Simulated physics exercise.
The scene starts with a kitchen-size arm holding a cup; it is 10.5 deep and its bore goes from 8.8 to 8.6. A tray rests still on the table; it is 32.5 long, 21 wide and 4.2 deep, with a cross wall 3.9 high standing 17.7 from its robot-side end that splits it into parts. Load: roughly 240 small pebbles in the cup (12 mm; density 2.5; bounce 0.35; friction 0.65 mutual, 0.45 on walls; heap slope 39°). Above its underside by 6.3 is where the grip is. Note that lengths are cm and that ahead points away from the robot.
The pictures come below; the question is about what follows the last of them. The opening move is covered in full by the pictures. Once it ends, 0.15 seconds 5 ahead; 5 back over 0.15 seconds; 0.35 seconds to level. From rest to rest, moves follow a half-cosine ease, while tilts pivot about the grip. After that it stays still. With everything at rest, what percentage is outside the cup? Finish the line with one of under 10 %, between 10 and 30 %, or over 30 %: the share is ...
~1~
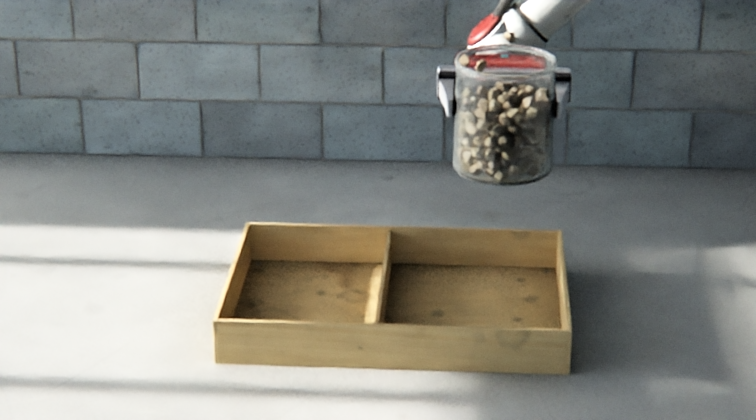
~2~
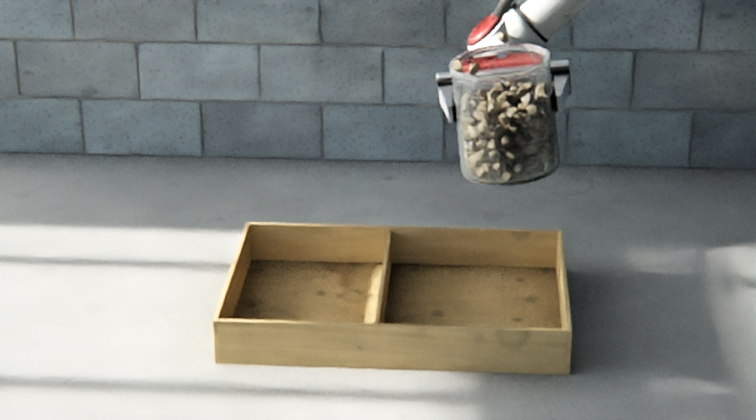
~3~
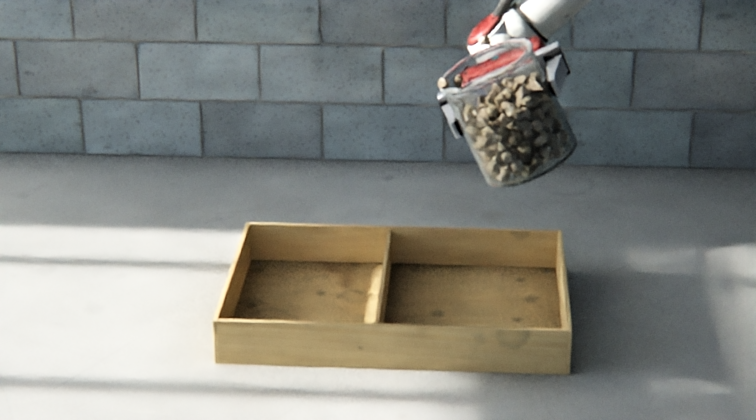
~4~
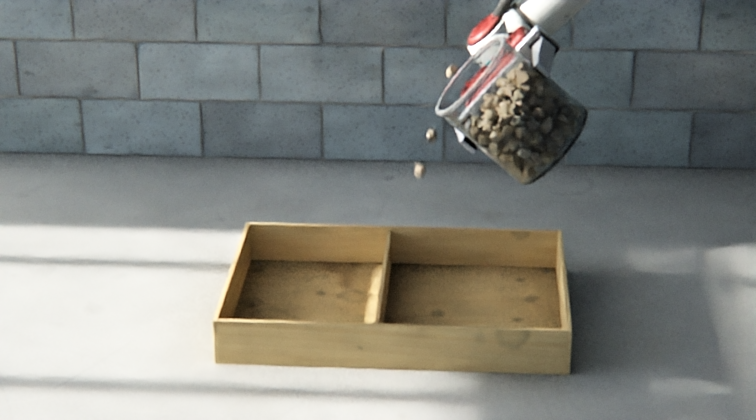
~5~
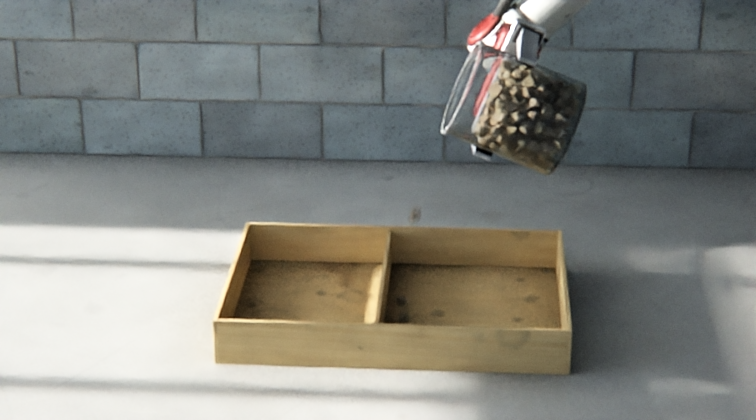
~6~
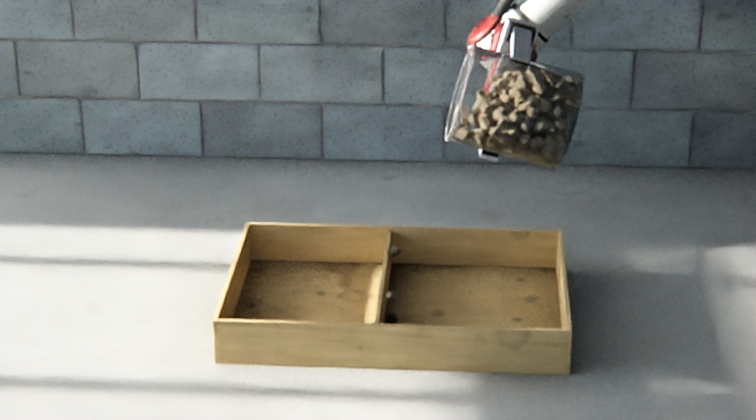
The share is between 10 and 30 %.
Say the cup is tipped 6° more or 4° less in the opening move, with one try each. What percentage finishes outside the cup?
Roughly 20 per cent on the first try and 10 per cent on the second.
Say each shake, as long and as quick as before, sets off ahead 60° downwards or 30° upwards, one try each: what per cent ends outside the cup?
It comes to around 0 per cent on the first try and around 20 per cent on the second.
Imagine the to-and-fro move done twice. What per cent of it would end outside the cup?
Expected share: About 25 %.
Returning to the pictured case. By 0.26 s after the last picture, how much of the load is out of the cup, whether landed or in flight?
5 %.
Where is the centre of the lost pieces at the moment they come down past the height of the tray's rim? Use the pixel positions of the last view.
Their middle lies around (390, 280).
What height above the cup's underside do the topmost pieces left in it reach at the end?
About 10.0 cm.
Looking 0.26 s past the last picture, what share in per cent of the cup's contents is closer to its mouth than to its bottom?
Something like 45 percent sits in that half.
Then, 0.26 s later, tilted 75° forward, highest piece 24 above the table; 229 in the cup, 3 in the robot-side part, 12 in flight or on a rim.
Then, 0.52 s later, tilted 23° forward, highest piece 26 above the table; 211 in the cup, 16 in the robot-side part, 14 in the far-side part, 3 in flight or on a rim.
Then, 0.85 s later, level, highest piece 26 above the table; 211 in the cup, 19 in the robot-side part, 14 in the far-side part.
Then, 1.90 s later, level, highest piece 26 above the table; 211 in the cup, 19 in the robot-side part, 14 in the far-side part.
At rest, 211 in the cup, 19 in the robot-side part, 14 in the far-side part. That is 14 % outside the cup.
